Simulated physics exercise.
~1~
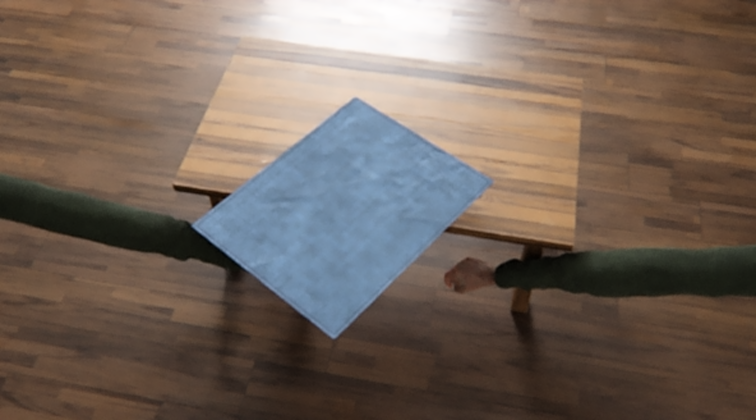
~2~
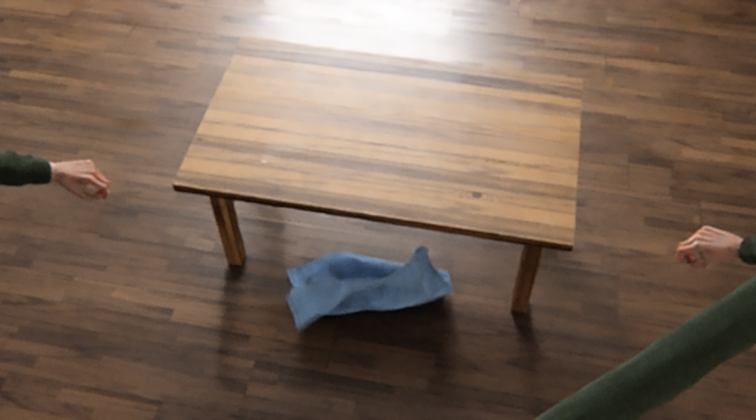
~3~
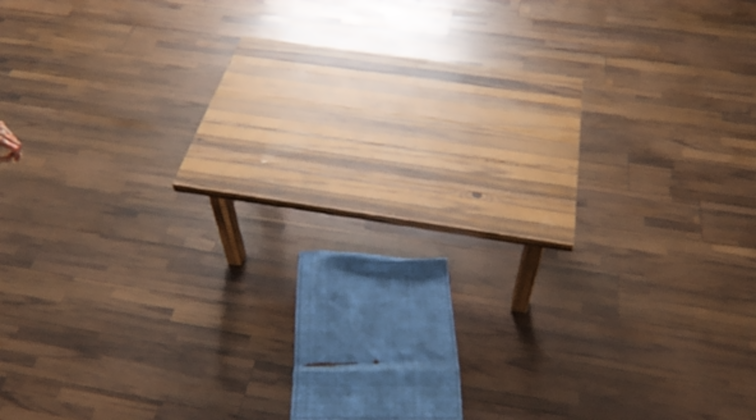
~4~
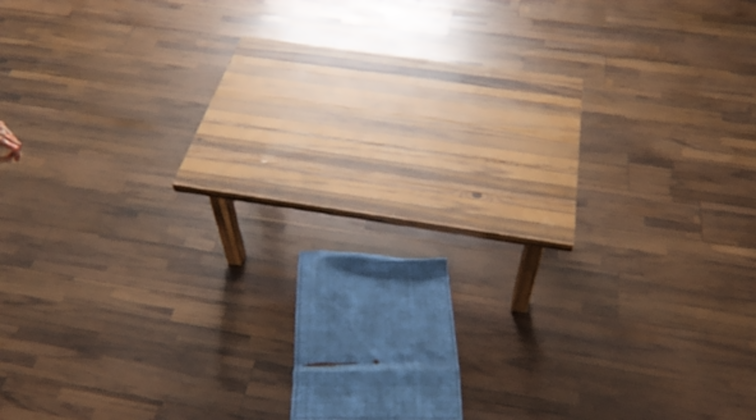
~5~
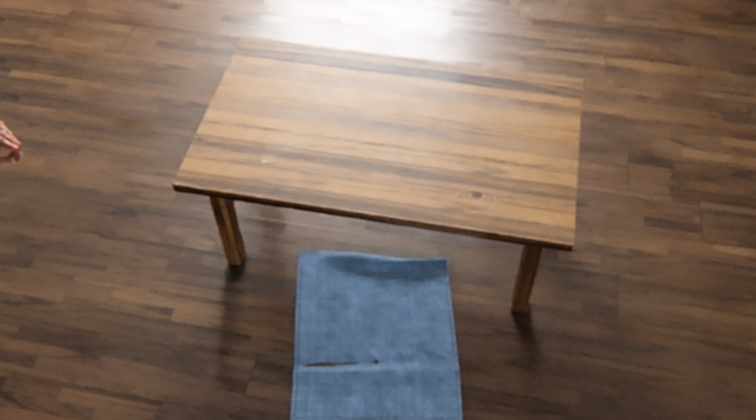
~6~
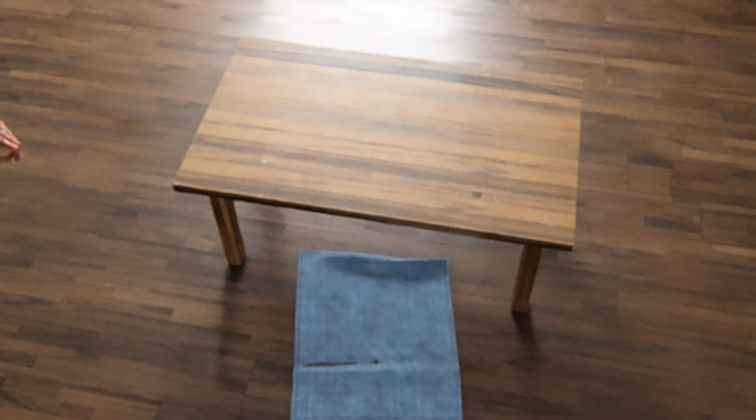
A blue pillow case, released level between two green-sleeved arms, comes down over the near edge of a wooden dining table, slides off and crumples as the hands draw apart. It ends lying still on the floor in front of the table, leaving the tabletop bare.
